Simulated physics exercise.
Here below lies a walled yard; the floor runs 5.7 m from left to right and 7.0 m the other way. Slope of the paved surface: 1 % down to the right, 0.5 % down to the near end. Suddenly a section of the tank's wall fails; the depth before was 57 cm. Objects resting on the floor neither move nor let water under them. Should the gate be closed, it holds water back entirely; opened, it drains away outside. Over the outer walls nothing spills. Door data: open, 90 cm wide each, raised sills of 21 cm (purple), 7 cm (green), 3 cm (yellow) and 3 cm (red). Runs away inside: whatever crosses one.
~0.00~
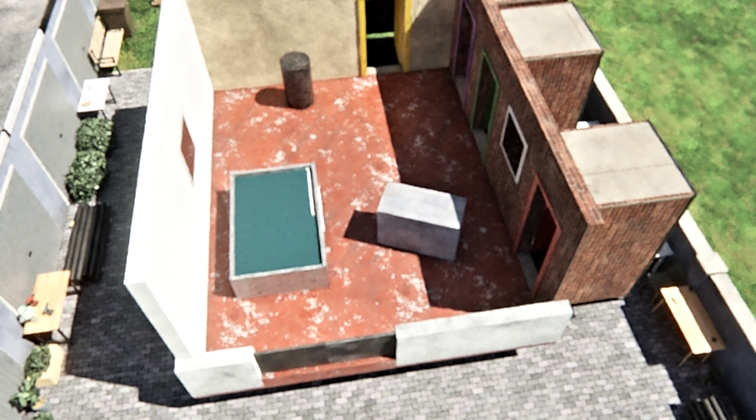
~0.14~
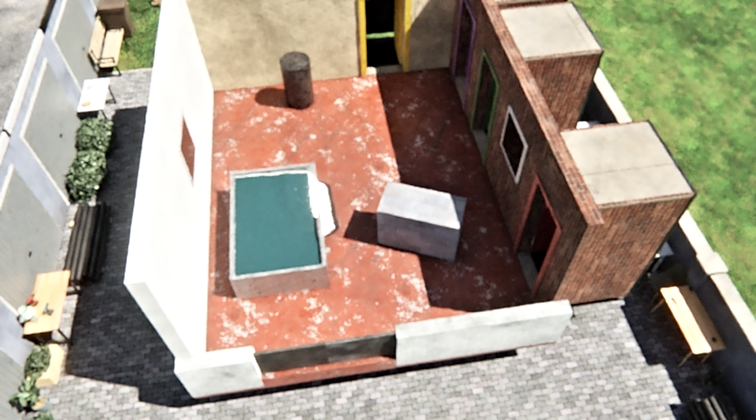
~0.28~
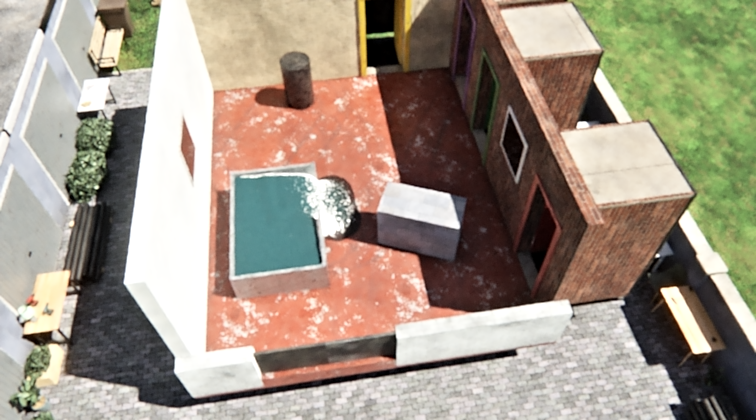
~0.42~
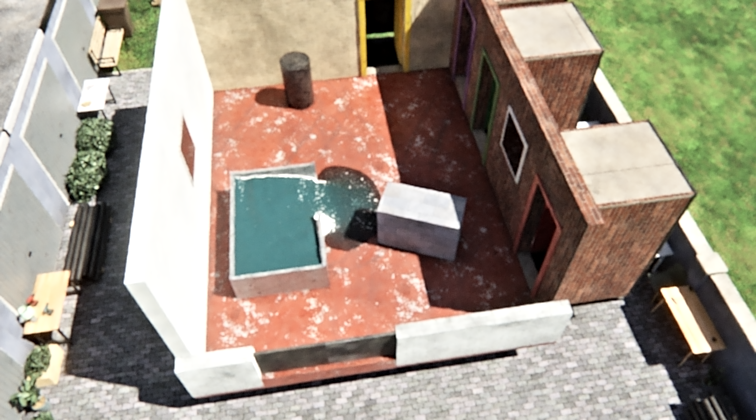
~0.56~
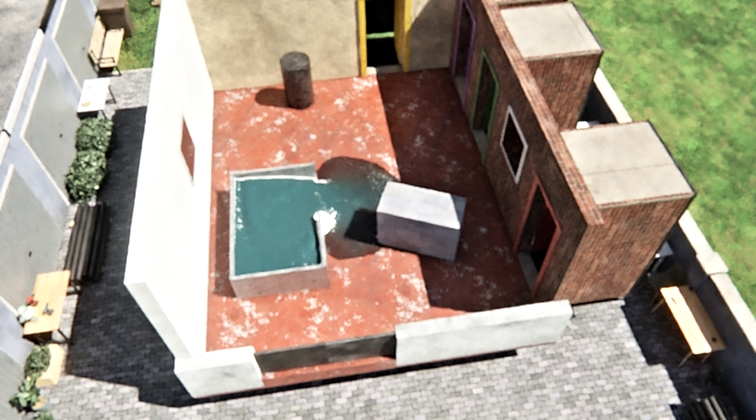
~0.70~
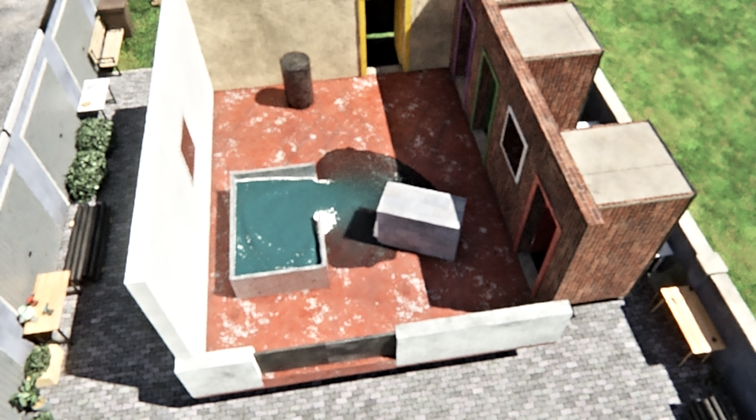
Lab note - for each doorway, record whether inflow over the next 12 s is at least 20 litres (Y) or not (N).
Purple door: Within the allowance. Green door: Beyond the allowance. Yellow door: Beyond the allowance. Red door: Beyond the allowance.
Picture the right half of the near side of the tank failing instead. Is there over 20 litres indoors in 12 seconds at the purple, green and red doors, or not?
So purple ends up short of it, green short of it, red past the limit.
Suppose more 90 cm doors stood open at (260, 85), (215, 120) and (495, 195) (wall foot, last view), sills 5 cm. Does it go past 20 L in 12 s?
In that order: Short of it, short of it, beyond it.
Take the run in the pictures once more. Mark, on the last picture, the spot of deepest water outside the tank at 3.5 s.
Roughly pixel (451, 79).
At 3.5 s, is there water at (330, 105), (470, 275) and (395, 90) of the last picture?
Untouched, soaked, soaked.
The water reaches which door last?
It's the yellow door.
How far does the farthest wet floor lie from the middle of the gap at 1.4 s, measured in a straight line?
Some 3.6 metres from the gap.
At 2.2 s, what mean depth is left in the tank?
Some 29 cm on average.
After 1.4 s water covers 25 % of the floor and is deepest (28 cm) near (379, 216); purple door not reached, green door 7 cm at the sill, 0 L in, yellow door not reached, red door not reached.
After 2.2 s water covers 40 % of the floor and is deepest (26 cm) near (477, 176); purple door 8 cm at the sill, 0 L in, green door 23 cm at the sill, 45 L in, yellow door not reached, red door 2 cm at the sill, 0 L in.
After 3.5 s water covers 55 % of the floor and is deepest (23 cm) near (451, 79); purple door 11 cm at the sill, 0 L in, green door 18 cm at the sill, 141 L in, yellow door 7 cm at the sill, 1 L in, red door 5 cm at the sill, 1 L in.
After 7.0 s water covers 80 % of the floor and is deepest (12 cm) near (449, 74); purple door 9 cm at the sill, 0 L in, green door 11 cm at the sill, 219 L in, yellow door 5 cm at the sill, 29 L in, red door 6 cm at the sill, 8 L in.
After 12.0 s water covers 95 % of the floor and is deepest (10 cm) near (539, 324); purple door 6 cm at the sill, 0 L in, green door 7 cm at the sill, 233 L in, yellow door 4 cm at the sill, 41 L in, red door 7 cm at the sill, 44 L in.
